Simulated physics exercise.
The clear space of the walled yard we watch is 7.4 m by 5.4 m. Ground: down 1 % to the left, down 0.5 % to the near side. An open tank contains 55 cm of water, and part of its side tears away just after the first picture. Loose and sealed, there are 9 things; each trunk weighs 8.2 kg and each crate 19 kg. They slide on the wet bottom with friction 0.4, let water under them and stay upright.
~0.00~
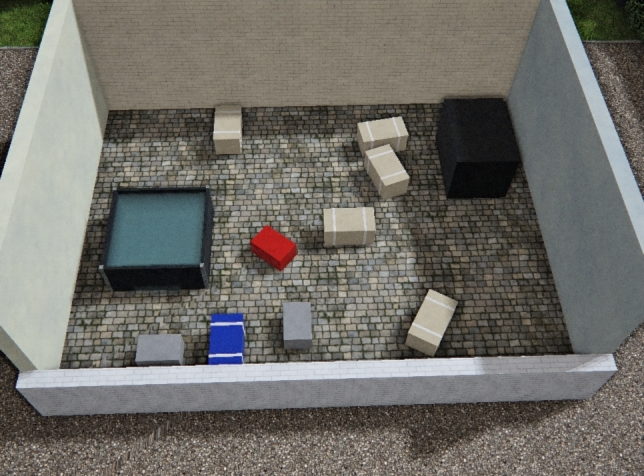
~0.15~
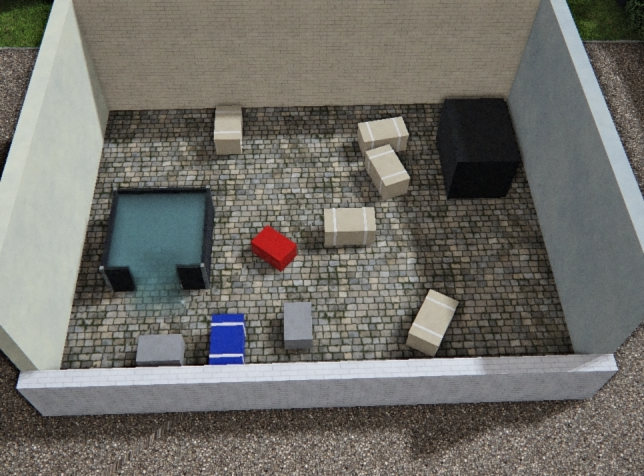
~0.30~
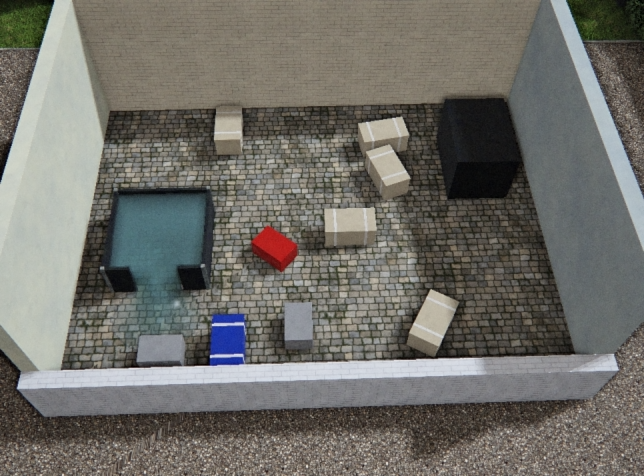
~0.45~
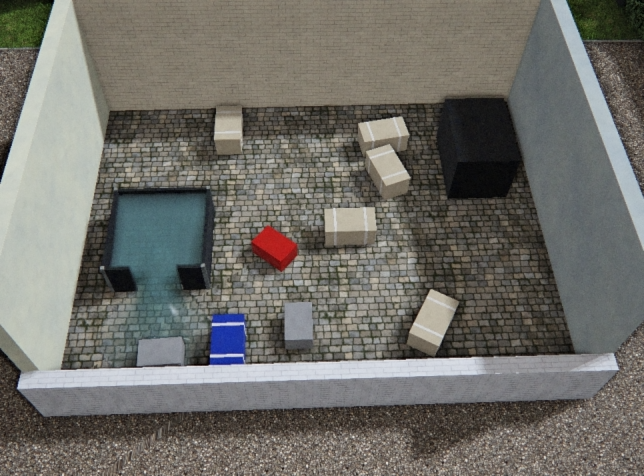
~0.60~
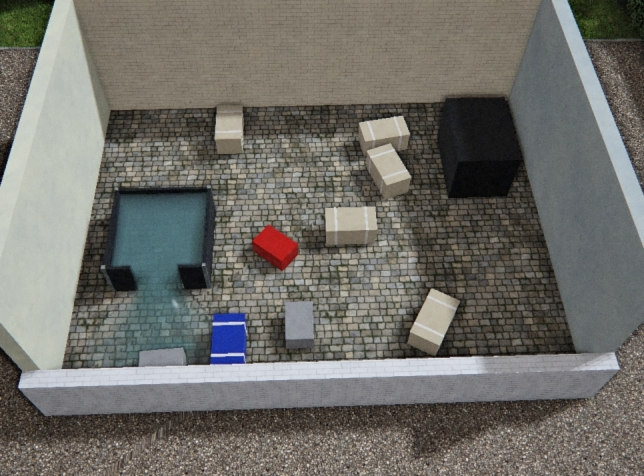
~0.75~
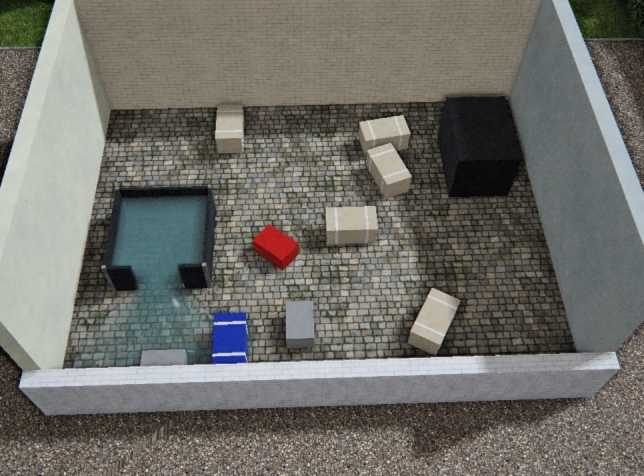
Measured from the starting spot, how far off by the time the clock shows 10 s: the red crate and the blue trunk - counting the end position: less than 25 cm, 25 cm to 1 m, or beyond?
My prediction: Red crate: Almost still, blue trunk: Swept away.
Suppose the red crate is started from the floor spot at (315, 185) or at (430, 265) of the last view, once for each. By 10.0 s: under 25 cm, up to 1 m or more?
Respectively: It rests almost unmoved; it rests almost unmoved.
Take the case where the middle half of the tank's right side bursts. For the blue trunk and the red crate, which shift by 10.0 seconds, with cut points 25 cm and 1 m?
Note: Blue trunk shifted modestly, red crate swept well away.
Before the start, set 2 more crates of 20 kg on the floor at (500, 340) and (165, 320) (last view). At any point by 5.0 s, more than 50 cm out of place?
Below the mark, beyond the mark.
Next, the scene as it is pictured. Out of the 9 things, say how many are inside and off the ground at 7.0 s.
At that moment it comes to 2.
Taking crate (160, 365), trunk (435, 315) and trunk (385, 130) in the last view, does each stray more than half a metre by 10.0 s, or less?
Item by item, they came out above the mark, above the mark and below the mark.
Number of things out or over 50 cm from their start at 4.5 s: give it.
Answer: 4.
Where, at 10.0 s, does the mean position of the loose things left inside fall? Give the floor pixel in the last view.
I'd say about (356, 234) in the last view.
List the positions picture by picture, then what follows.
The red crate at (273, 243), on the bottom; the blue trunk at (226, 339) rests on the ground; 2.0 m2 under water; 0 of 9 have shifted, in the first picture.
The red crate at (274, 243) rests on the ground; the blue trunk at (227, 339), on the bottom; water covers 2.4 m2; 0 of 9 have shifted, in the second picture.
The red crate at (274, 243) rests on the ground; the blue trunk at (227, 340) rests on the ground; 3.0 m2 under water; 0 of 9 have shifted, in the third picture.
The red crate at (274, 243) rests on the ground; the blue trunk at (228, 340) rests on the ground; 3.5 m2 under water; 1 of 9 have shifted, in the fourth picture.
The red crate at (275, 242) rests on the ground; the blue trunk at (228, 339) rests on the ground; water covers 4.1 m2; 1 of 9 have shifted, in the fifth picture.
The red crate at (276, 242) rests on the ground; the blue trunk at (230, 338) rests on the ground; 4.6 m2 under water; 1 of 9 have shifted, in the sixth picture.
After 2.0 s the red crate is near (276, 242), 0.0 m from its start, aground; the blue trunk is near (270, 325), 0.6 m from its start, afloat; 2 afloat.
After 4.5 s the red crate is near (276, 242), 0.0 m from its start, aground; the blue trunk is near (282, 272), 1.3 m from its start, afloat; 1 afloat.
After 7.0 s the red crate is near (276, 242), 0.0 m from its start, aground; the blue trunk is near (277, 269), 1.3 m from its start, afloat; 2 afloat.
After 10.0 s the red crate is near (276, 242), 0.0 m from its start, aground; the blue trunk is near (236, 249), 1.5 m from its start, afloat; 2 afloat.
